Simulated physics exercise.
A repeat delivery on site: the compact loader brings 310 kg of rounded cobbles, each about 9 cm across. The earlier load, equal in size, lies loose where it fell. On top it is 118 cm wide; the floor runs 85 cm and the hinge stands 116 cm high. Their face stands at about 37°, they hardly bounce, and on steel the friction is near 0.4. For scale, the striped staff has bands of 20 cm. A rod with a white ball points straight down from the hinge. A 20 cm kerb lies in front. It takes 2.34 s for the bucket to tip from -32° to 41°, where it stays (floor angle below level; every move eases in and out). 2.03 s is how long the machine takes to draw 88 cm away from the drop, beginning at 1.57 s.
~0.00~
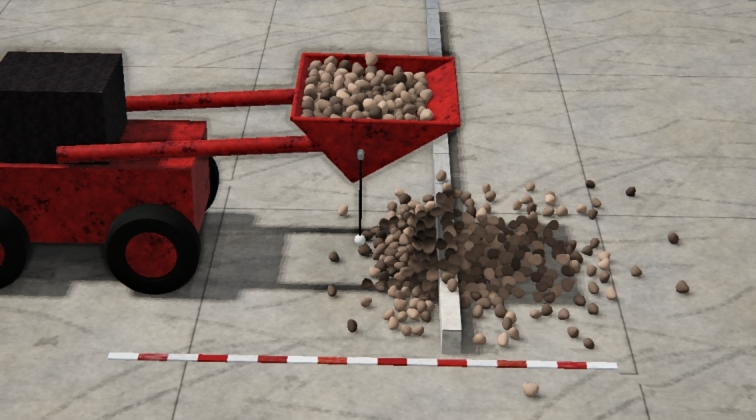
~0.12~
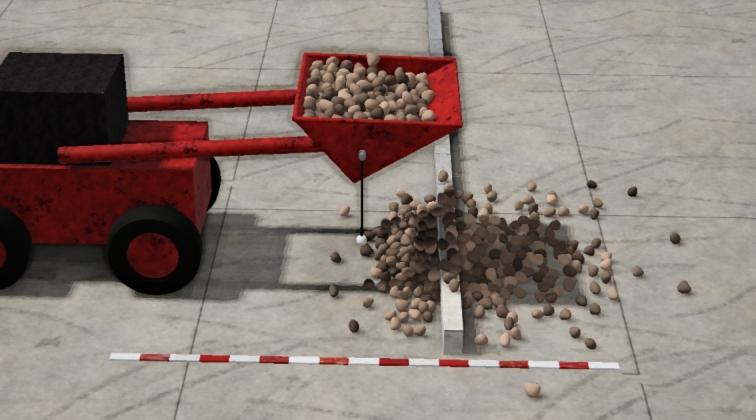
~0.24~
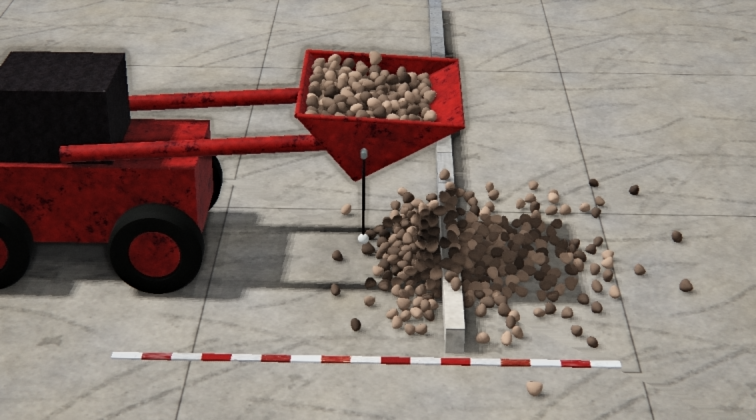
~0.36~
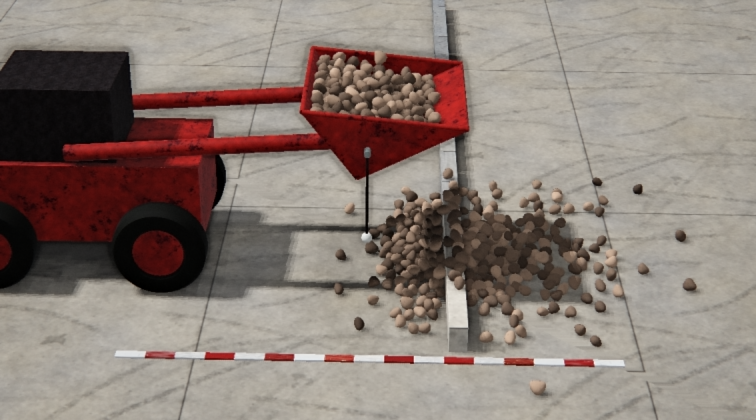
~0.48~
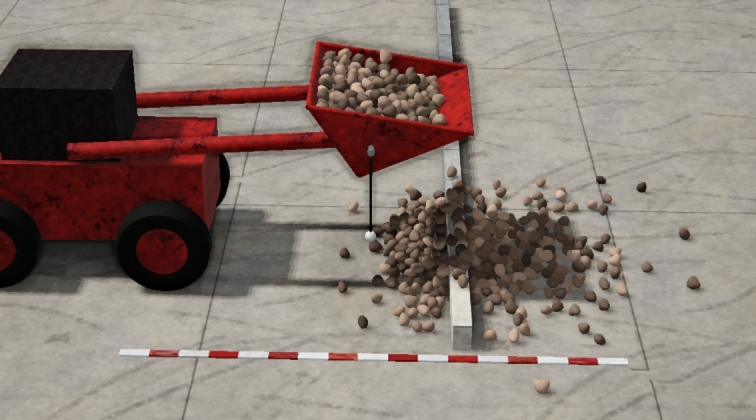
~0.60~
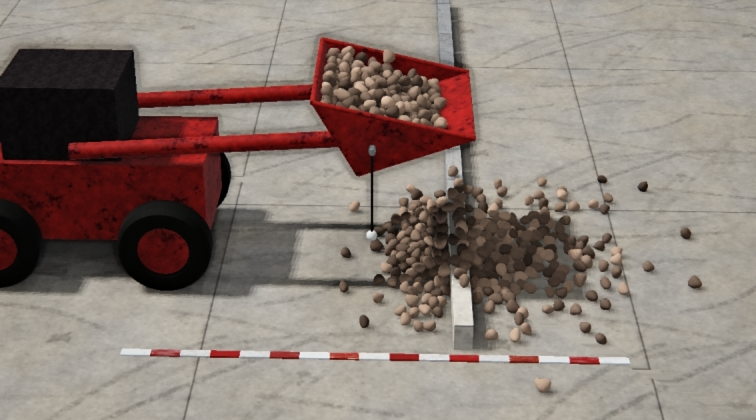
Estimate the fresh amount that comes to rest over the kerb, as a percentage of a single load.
About 43 per cent of a load.
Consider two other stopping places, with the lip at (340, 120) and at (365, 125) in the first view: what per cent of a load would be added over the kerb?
Roughly 0 and 0 per cent, in that order.
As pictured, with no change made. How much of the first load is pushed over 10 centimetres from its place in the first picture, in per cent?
Near 10 per cent, I reckon.
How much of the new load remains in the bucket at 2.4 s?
About 0 per cent.
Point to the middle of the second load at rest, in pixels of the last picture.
The centre sits about (442, 239).
After 1.8 s the floor is at 30°; in per cent of one load, 92 in the bucket, 53 on this side of the kerb, 55 over the kerb; the foremost stones are at (637, 224).
After 2.4 s the floor is at 41°; in per cent of one load, 1 in the bucket, 103 on this side of the kerb, 96 over the kerb; the foremost stones are at (637, 224).
After 4.1 s the floor is at 41°; in per cent of one load, 0 in the bucket, 102 on this side of the kerb, 98 over the kerb; the foremost stones are at (645, 235).
After 6.7 s the floor is at 41°; in per cent of one load, 0 in the bucket, 102 on this side of the kerb, 98 over the kerb; the foremost stones are at (645, 235). Net gain over the kerb, 43.
